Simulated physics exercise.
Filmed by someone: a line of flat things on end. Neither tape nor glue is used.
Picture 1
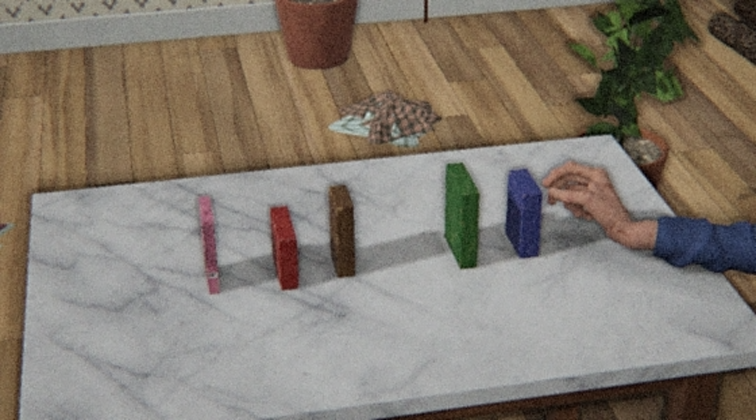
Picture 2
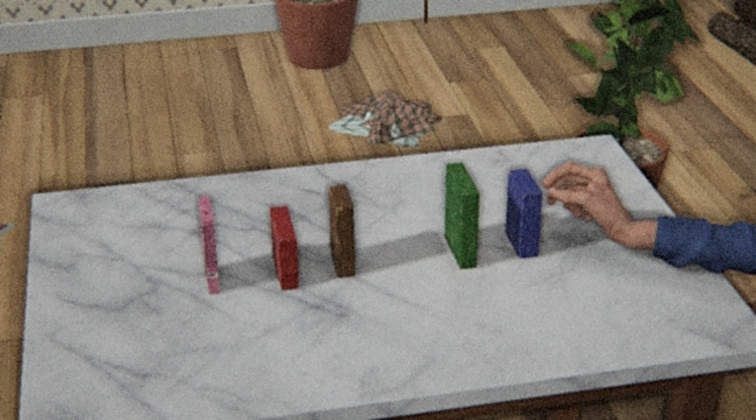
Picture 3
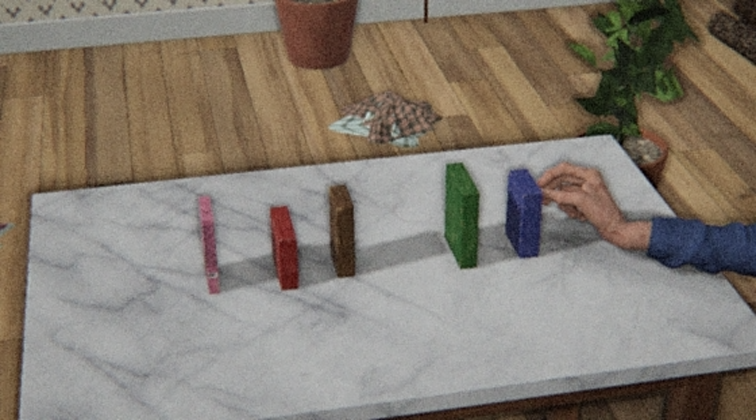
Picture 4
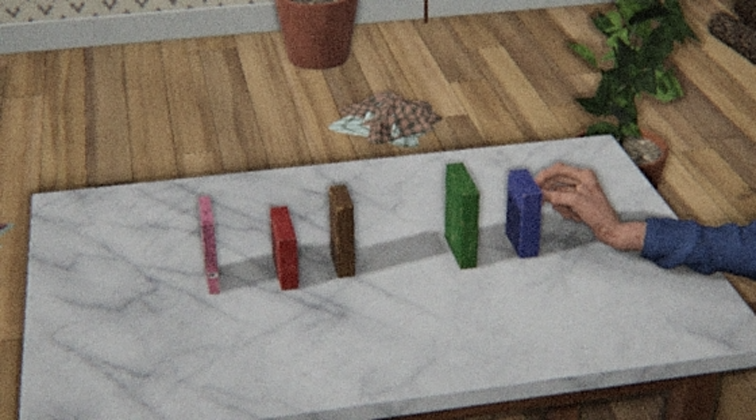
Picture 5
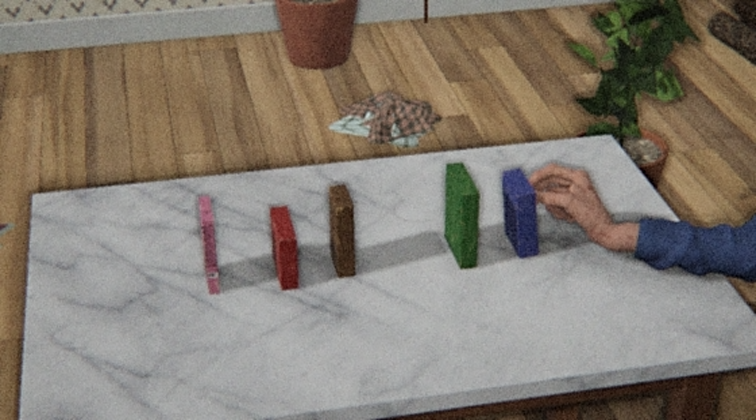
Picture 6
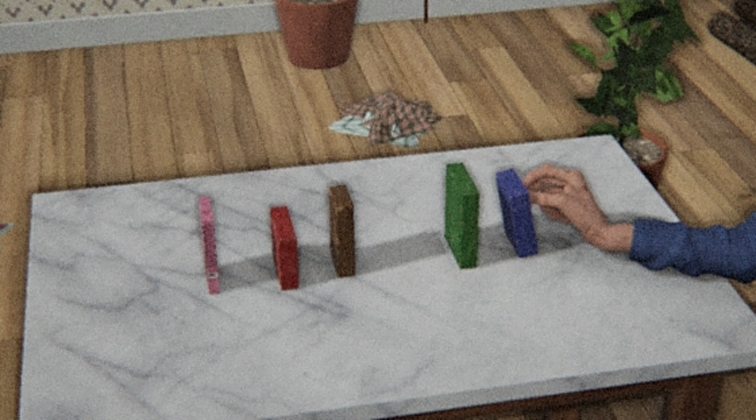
On a marble-topped table above a wooden floor, five upright blocks stand in a spaced line, pink, red, brown, green and blue from left to right. A hand at the right moves left to the blue block and pushes its top, tilting it slightly toward the green one while the others stay still.
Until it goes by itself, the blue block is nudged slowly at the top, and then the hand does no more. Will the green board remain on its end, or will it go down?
It goes down.
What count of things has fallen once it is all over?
That adds up to 2 in total.
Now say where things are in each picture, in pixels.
In the first frame, green board (461, 216); brown block (342, 232).
In the second frame, brown block (342, 232); red board (285, 248).
In the third frame, brown block (342, 232); red board (285, 248).
In the fourth frame, brown block (342, 232); red board (285, 248).
In the fifth frame, blue block 6° over; brown block (342, 232); red board (285, 248).
In the sixth frame, blue block 11° over; green board (461, 216); brown block (342, 232).
Then, 0.50 s on from there, blue block 52° over; green board turned 17° from how it was put near (448, 217).
Then, 0.70 s on from there, blue block 73° over; green board on its side near (408, 251).
In the end, toppled on the table, green board; the other 2 unmoved. At the end, from the last picture's camera, green board near (406, 251).
